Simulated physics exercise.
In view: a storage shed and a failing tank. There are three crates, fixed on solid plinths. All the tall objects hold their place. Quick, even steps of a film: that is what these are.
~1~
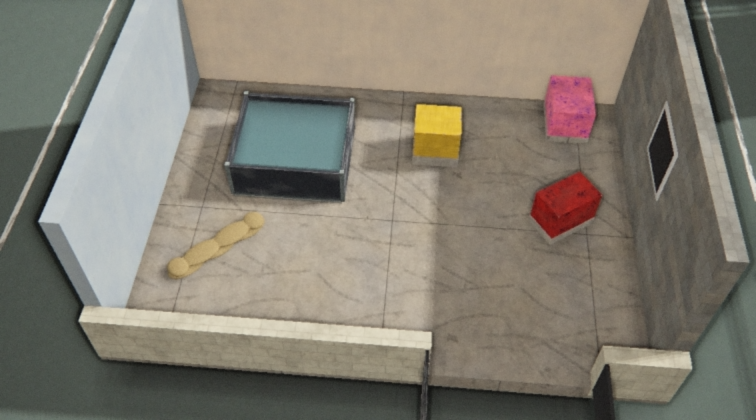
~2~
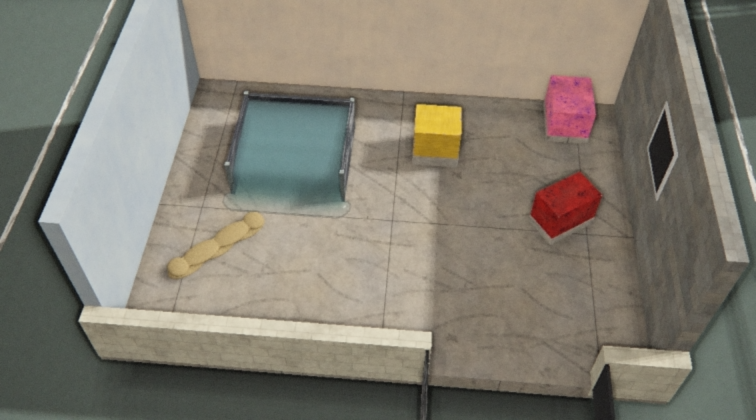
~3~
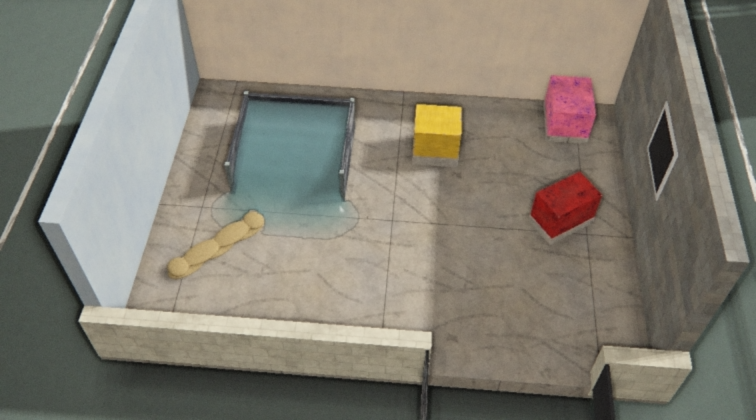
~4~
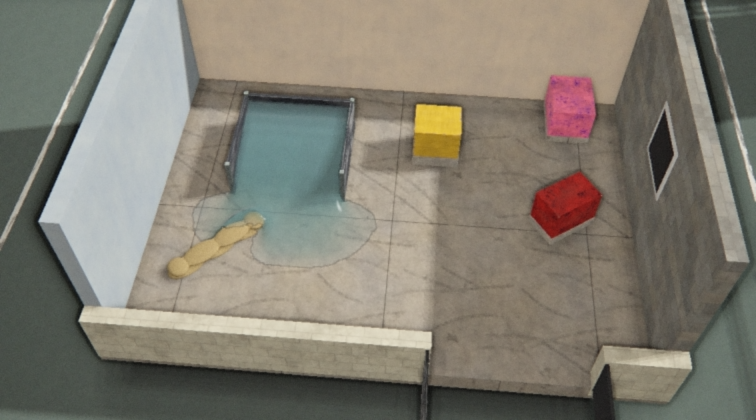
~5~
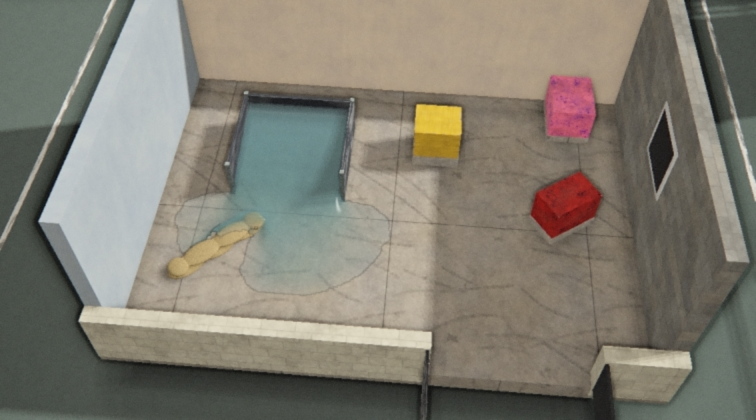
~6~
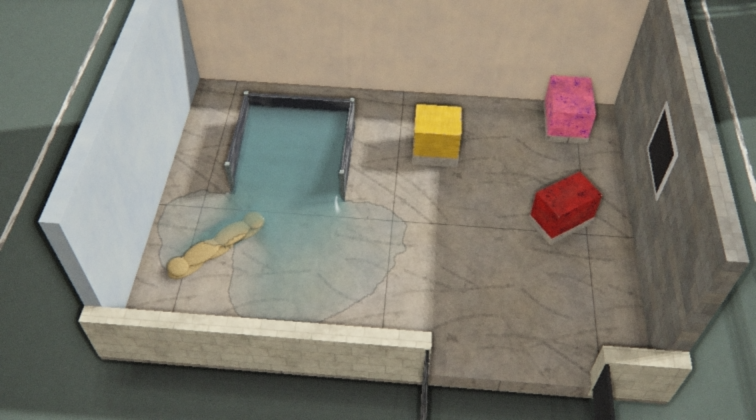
The clip shows an open tank of still water in a walled room with yellow, pink and red crates; its front side disappears, and water pours out, spreading forward across the floor and around a knobbly beige object.
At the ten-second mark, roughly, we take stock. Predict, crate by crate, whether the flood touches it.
My prediction: The pink crate remains untouched; the yellow crate remains untouched; the red crate remains untouched.
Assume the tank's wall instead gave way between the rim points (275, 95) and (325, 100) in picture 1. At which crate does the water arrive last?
The one in red.
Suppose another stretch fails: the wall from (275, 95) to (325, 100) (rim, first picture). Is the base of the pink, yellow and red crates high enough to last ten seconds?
Pink: Flooded; yellow: Not flooded; red: Not flooded.
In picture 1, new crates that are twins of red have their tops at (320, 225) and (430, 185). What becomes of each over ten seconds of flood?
Listed order: Flooded / flooded.
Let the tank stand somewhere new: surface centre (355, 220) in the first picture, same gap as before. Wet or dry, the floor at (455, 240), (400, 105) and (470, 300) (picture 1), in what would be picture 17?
Taking the three spots in order: Bare, bare, swamped.
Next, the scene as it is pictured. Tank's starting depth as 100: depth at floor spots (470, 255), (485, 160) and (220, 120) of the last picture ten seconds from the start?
Estimated readings in sequence: 4, 2, 8 percent.
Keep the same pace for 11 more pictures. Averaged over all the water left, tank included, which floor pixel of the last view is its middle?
The water's centre sits above (277, 255).
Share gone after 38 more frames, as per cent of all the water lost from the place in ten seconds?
Roughly 60 percent.
A moment on, water covers 25 % of the floor; the pink crate not reached, the yellow crate not reached, the red crate not reached.
Next, water covers 35 % of the floor; the pink crate not reached, the yellow crate not reached, the red crate not reached.
Then, water covers 55 % of the floor; the pink crate not reached, the yellow crate not reached, the red crate not reached.
Later, water covers 75 % of the floor; the pink crate water round its plinth, the yellow crate water round its plinth, the red crate water round its plinth.
In the end, water covers 95 % of the floor; the pink crate stayed above the water, the yellow crate stayed above the water, the red crate stayed above the water.
